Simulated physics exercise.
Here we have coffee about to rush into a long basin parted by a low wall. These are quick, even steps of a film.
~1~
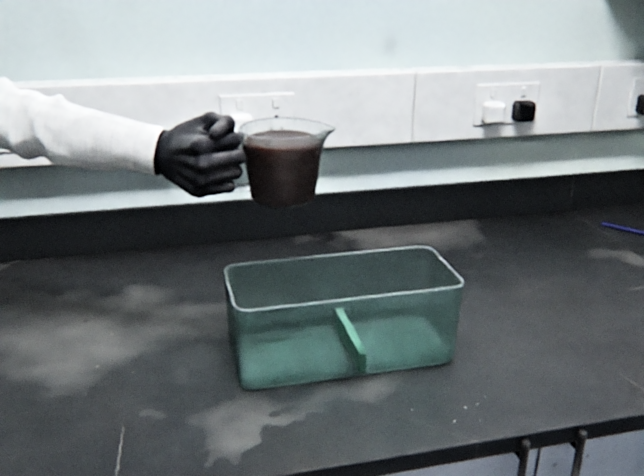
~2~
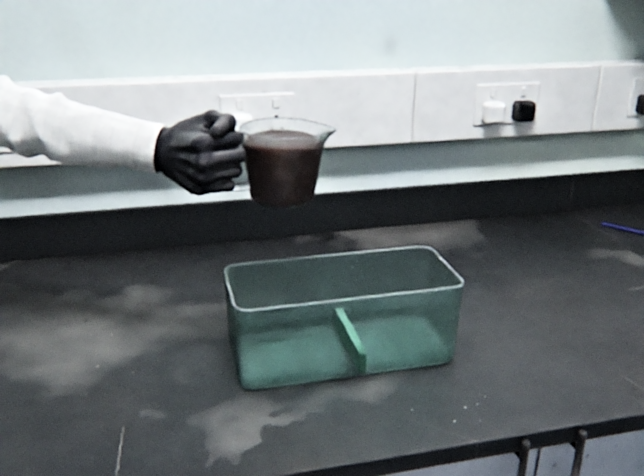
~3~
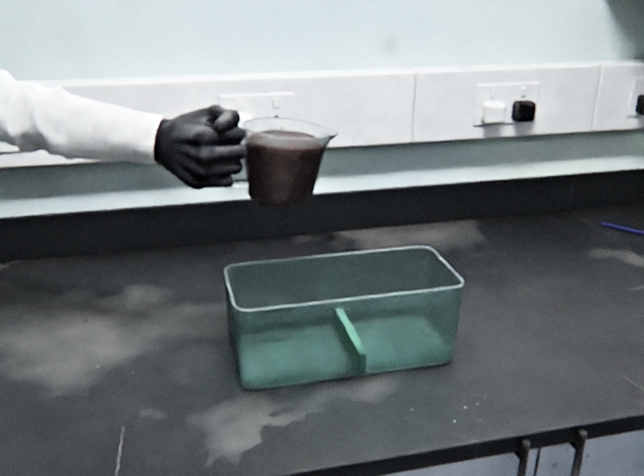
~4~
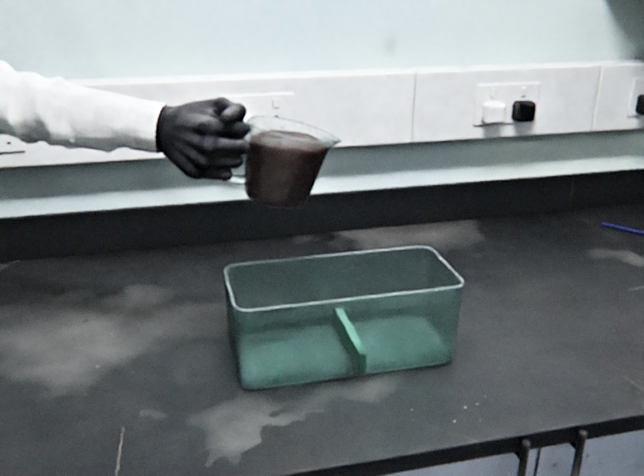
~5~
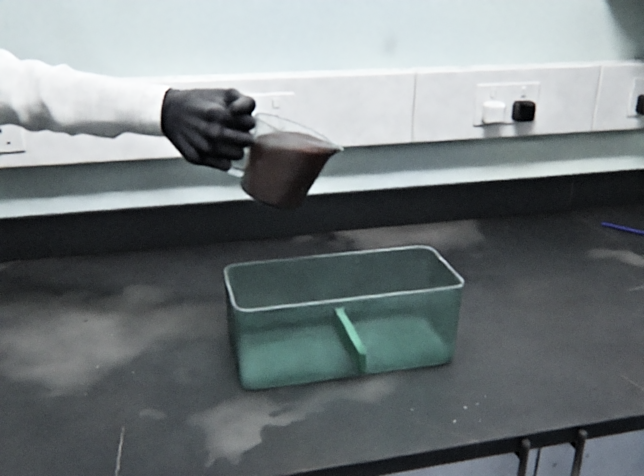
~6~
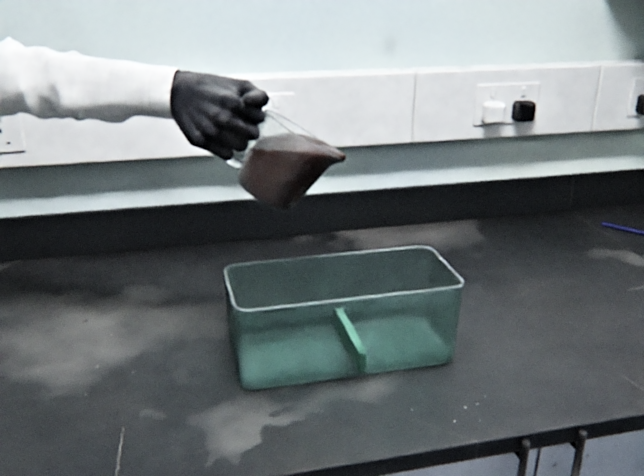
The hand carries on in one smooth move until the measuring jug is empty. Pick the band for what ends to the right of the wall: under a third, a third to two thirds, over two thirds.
It comes to more than two thirds.
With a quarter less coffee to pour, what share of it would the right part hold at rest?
Roughly 85 in a hundred.
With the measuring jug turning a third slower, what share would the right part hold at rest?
About 85 per cent.
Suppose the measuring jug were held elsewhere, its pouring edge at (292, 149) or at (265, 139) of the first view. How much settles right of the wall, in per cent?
First some 15, then 10 per cent.
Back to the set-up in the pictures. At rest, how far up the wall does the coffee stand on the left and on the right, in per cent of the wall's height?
Left: 10 %. Right: 70 %.
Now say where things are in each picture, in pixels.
In the first picture, tilt 0°; pouring edge (335, 127); surface from (243, 140) to (320, 136); the long basin's rim runs from (229, 288) to (447, 265); the wall's top is at (350, 330).
In the second picture, tilt 2°; pouring edge (336, 128); surface from (243, 140) to (320, 137).
In the third picture, tilt 6°; pouring edge (339, 132); surface from (245, 139) to (322, 138).
In the fourth picture, tilt 13°; pouring edge (341, 139); surface from (249, 138) to (326, 140).
In the fifth picture, tilt 22°; pouring edge (344, 148); surface from (250, 142) to (333, 143).
In the sixth picture, tilt 33°; pouring edge (344, 160); surface from (250, 148) to (336, 150); 2 per cent is over the edge.
A moment on, the measuring jug is tipped on its side and 42 per cent is still to pour, 0 is left of the wall and 19 right of it.
Next, the measuring jug is tipped right over and 7 per cent is still to pour, 5 is left of the wall and 72 right of it.
Then the measuring jug is tipped right over and 0 per cent is still to pour, 10 is left of the wall and 86 right of it.
Later the measuring jug is tipped right over and 0 per cent is still to pour, 12 is left of the wall and 86 right of it.
In the end 12 per cent lies left of the wall, 86 right of it and 2 outside.
